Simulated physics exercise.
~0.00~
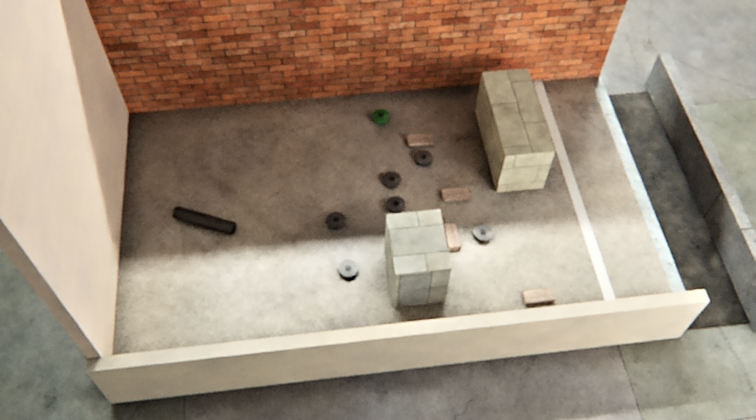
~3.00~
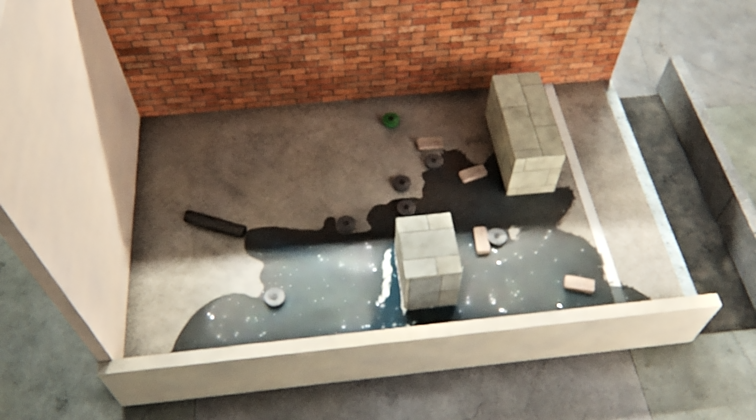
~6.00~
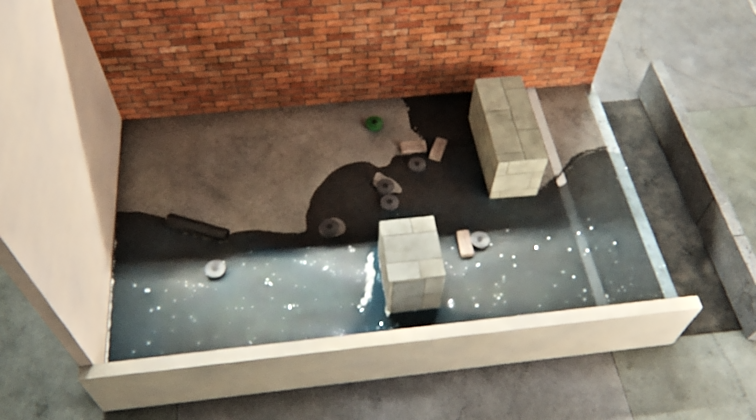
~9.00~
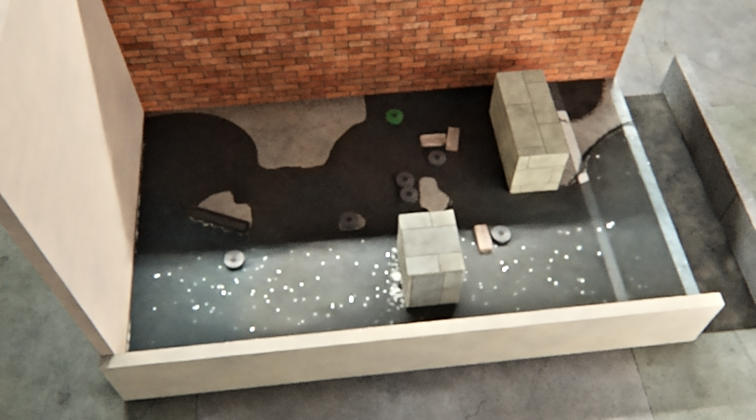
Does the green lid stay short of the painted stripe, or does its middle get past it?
The green lid stays short of the stripe. It remains near the brick wall, close to where it began.
